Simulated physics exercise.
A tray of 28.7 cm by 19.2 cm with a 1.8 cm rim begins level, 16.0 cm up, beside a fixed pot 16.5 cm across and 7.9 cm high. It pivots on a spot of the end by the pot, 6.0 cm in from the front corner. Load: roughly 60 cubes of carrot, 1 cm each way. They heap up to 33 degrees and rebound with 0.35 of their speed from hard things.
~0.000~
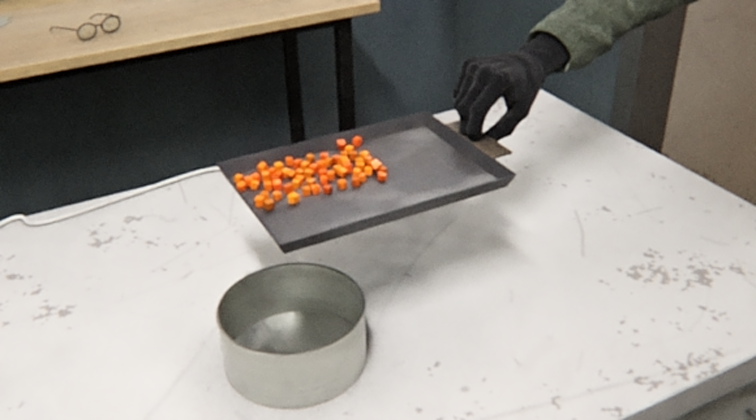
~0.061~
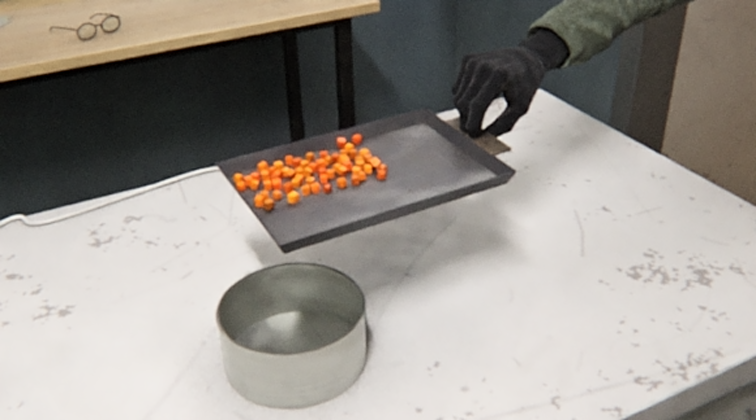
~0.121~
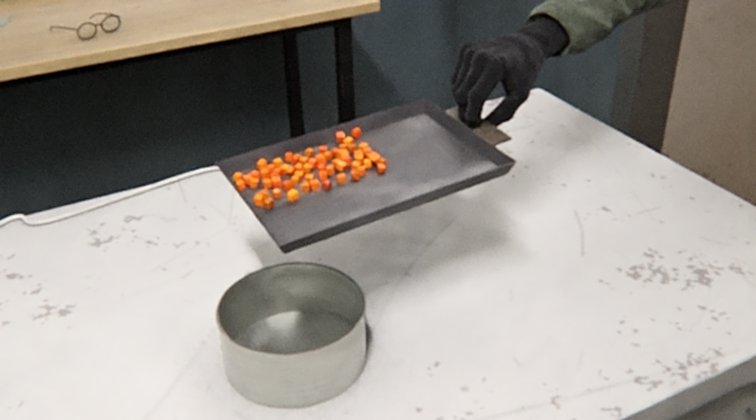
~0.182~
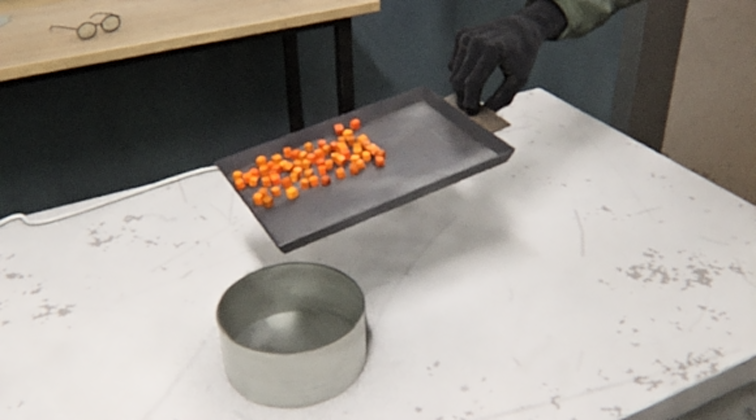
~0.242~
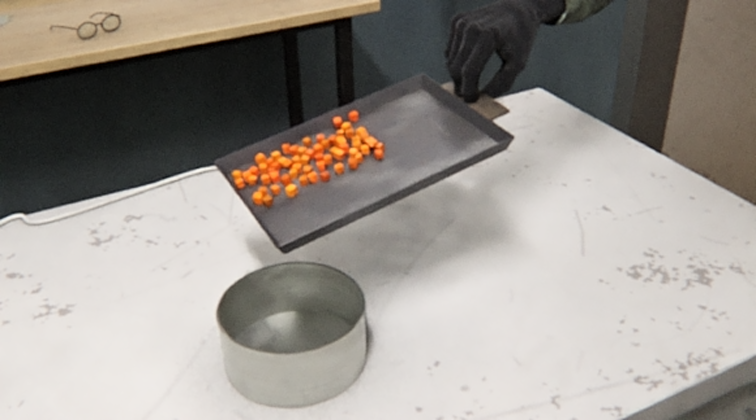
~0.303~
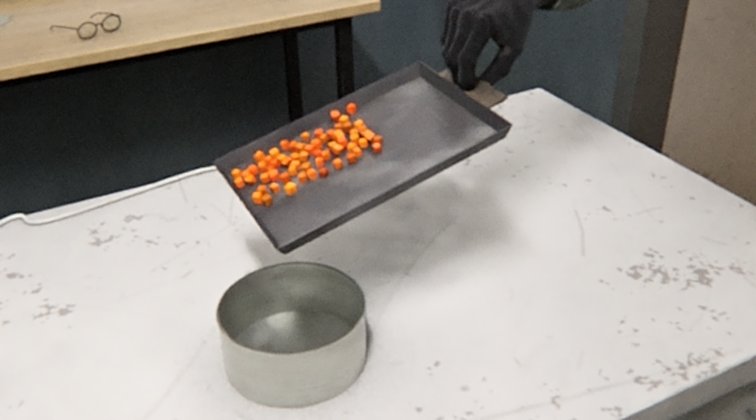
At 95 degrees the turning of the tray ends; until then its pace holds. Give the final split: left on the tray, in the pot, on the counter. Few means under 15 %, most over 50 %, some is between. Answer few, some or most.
Left on the tray: Few; in the pot: Some; on the counter: Most.
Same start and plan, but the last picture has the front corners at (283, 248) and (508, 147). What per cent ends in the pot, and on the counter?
Pot 95, counter 5.
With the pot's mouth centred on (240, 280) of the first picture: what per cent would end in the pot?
Some 85 per cent.
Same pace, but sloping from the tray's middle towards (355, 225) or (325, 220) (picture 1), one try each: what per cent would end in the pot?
About 100 and 90 per cent.
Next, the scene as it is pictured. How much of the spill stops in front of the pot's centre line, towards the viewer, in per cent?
About 10 per cent.
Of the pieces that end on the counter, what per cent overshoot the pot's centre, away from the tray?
Roughly 100 per cent.
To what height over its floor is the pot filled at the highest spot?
Some 1.0 cm.
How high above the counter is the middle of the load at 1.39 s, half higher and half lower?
Some 18 cm.
After 0.95 s, tilt 52 degrees; the tray holds 95 %, the pot 0 %.
After 1.39 s, tilt 78 degrees; the tray holds 70 %, the pot 5 %.
After 1.90 s, tilt 95 degrees; the tray holds 0 %, the pot 25 %.
By 2.9 s all is still; tray 0 %, pot 25 %, counter 75 %.
